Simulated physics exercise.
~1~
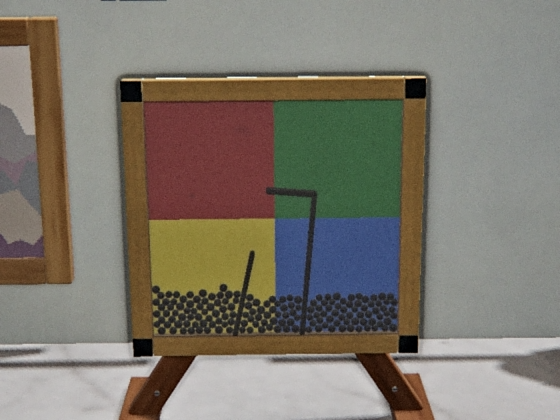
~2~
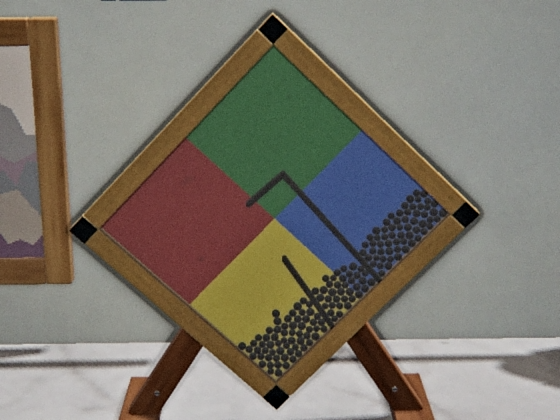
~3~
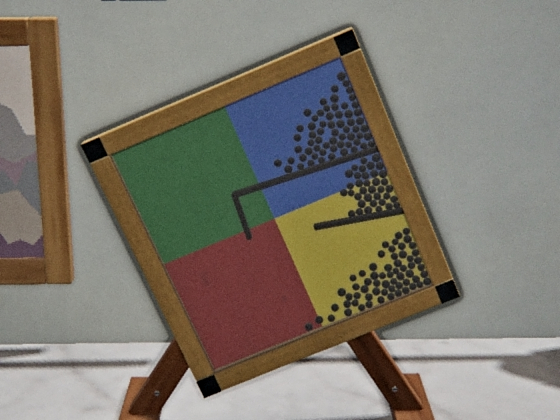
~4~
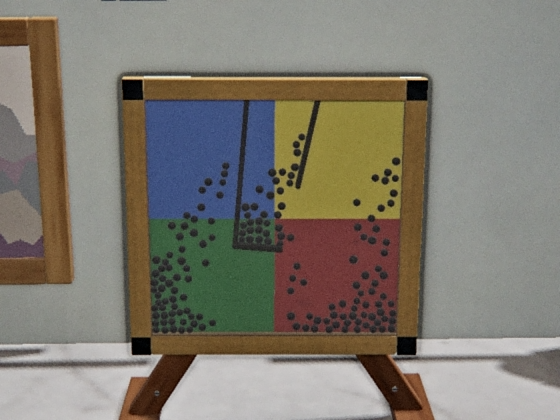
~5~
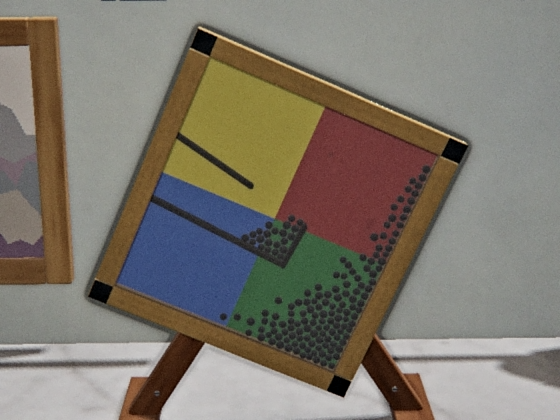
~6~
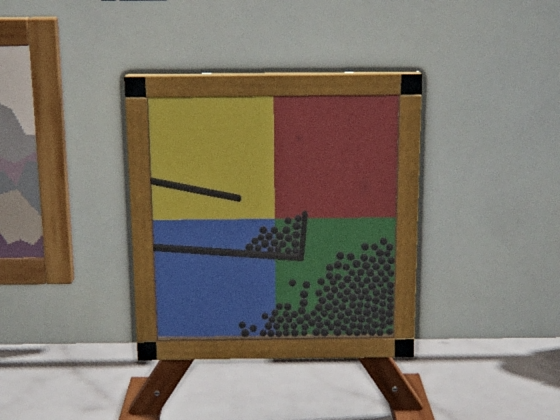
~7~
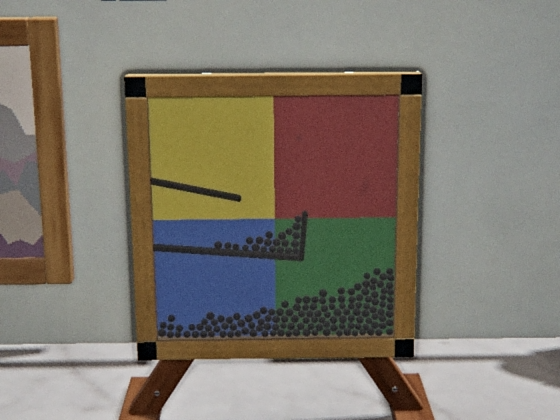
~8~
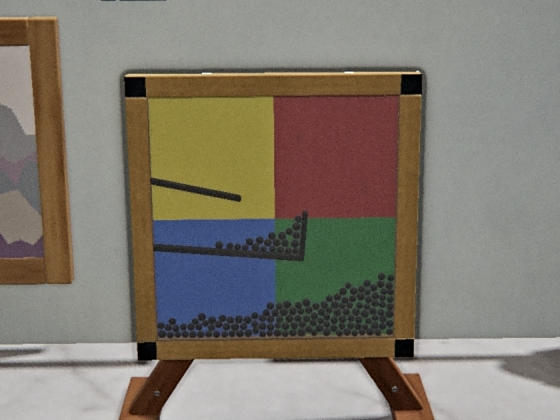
A square four-coloured case turns over, stops on its side, and its dark beads spread low.
